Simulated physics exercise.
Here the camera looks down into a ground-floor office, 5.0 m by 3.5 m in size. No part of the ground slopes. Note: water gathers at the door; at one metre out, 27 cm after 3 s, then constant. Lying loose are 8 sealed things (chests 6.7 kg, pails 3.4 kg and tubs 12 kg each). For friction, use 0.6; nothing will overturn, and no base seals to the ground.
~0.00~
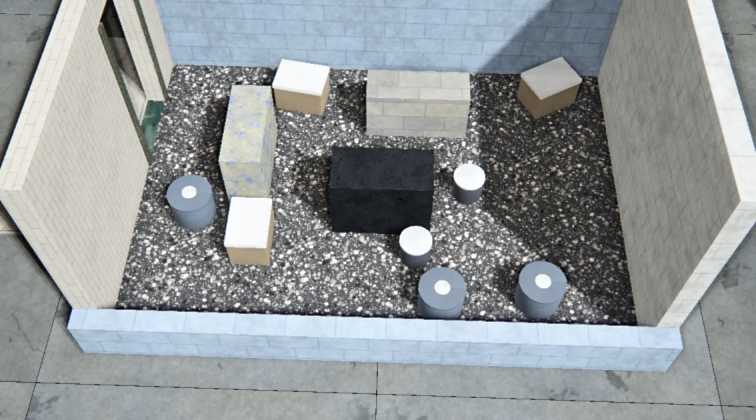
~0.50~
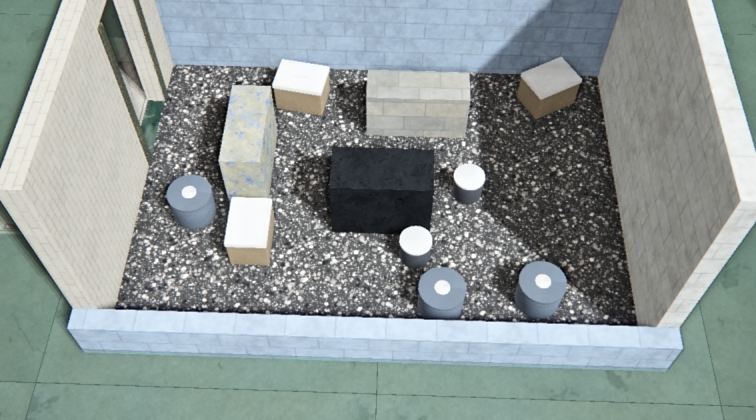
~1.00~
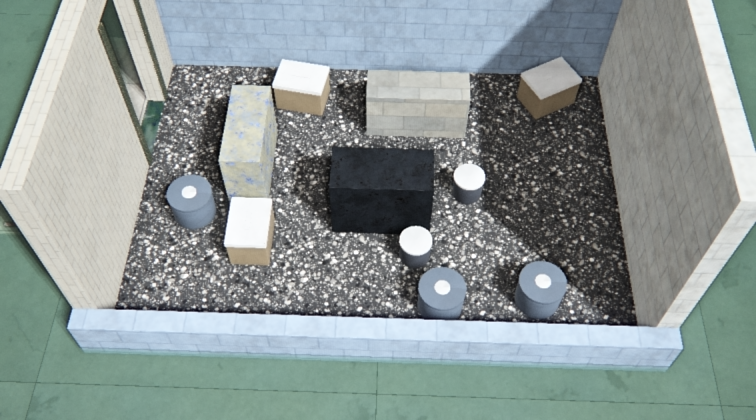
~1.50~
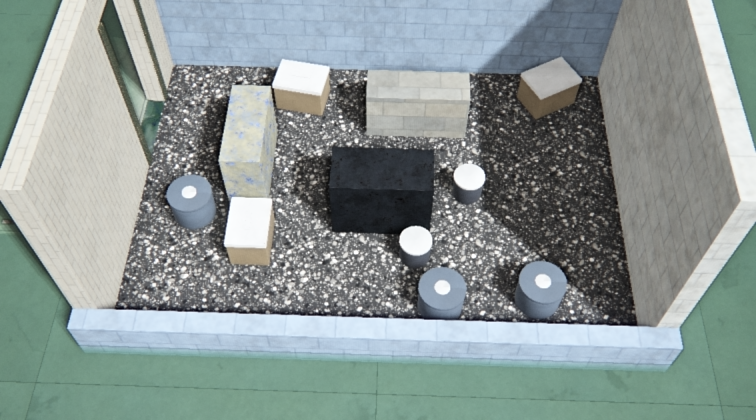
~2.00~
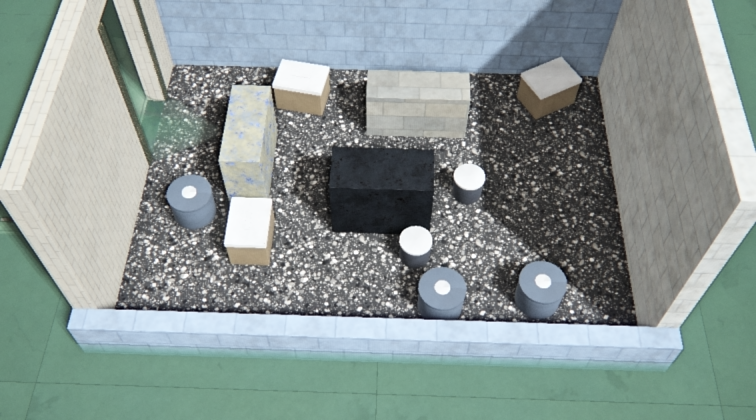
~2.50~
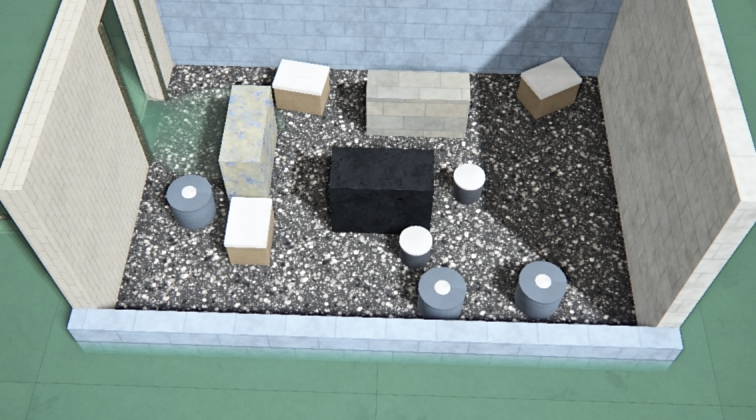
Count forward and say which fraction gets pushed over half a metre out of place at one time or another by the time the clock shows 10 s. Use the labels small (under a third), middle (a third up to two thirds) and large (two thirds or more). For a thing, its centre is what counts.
Middle.
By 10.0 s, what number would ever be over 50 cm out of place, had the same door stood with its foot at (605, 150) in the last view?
In that case the number is 5.
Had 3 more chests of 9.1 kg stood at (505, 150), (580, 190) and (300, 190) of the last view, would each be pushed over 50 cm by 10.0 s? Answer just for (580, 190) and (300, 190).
Taking them in order, the first is beyond that distance and the second is within that distance.
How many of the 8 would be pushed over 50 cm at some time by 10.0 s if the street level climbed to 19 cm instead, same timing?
That would give 3.
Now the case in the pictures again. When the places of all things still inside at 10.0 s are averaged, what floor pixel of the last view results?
(448, 260).
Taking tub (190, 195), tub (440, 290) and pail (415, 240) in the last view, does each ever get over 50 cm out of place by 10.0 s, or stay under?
Same order as the question: Greater, smaller, greater.
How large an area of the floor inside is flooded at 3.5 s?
That flooded area is roughly 3.5 m2.
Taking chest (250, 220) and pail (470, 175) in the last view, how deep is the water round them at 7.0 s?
I'd estimate 3 cm for the first and 2 cm for the second.
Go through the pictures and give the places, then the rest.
A chest at (248, 221), on the bottom; a pail at (416, 240), on the bottom; water covers 0.0 m2; 0 of 8 have shifted, in the first frame.
A chest at (248, 221) rests on the ground; a pail at (416, 240), on the bottom; water covers 0.0 m2; 0 of 8 have shifted, in the second frame.
A chest at (248, 221), on the bottom; a pail at (416, 240) rests on the ground; water covers 0.0 m2; 0 of 8 have shifted, in the third frame.
A chest at (248, 221), on the bottom; a pail at (416, 240), on the bottom; water covers 0.0 m2; 0 of 8 have shifted, in the fourth frame.
A chest at (248, 221) rests on the ground; a pail at (416, 240) rests on the ground; water covers 0.3 m2; 0 of 8 have shifted, in the fifth frame.
A chest at (248, 221), on the bottom; a pail at (416, 240) rests on the ground; water covers 1.3 m2; 0 of 8 have shifted, in the sixth frame.
After 3.5 s 0 of 8 are over 50 cm from their spots; 0 afloat.
After 4.5 s 1 of 8 are over 50 cm from their spots; 1 afloat.
After 7.0 s 3 of 8 are over 50 cm from their spots; 2 afloat.
After 10.0 s 5 of 8 are over 50 cm from their spots, and 5 have been at some point; 7 afloat.
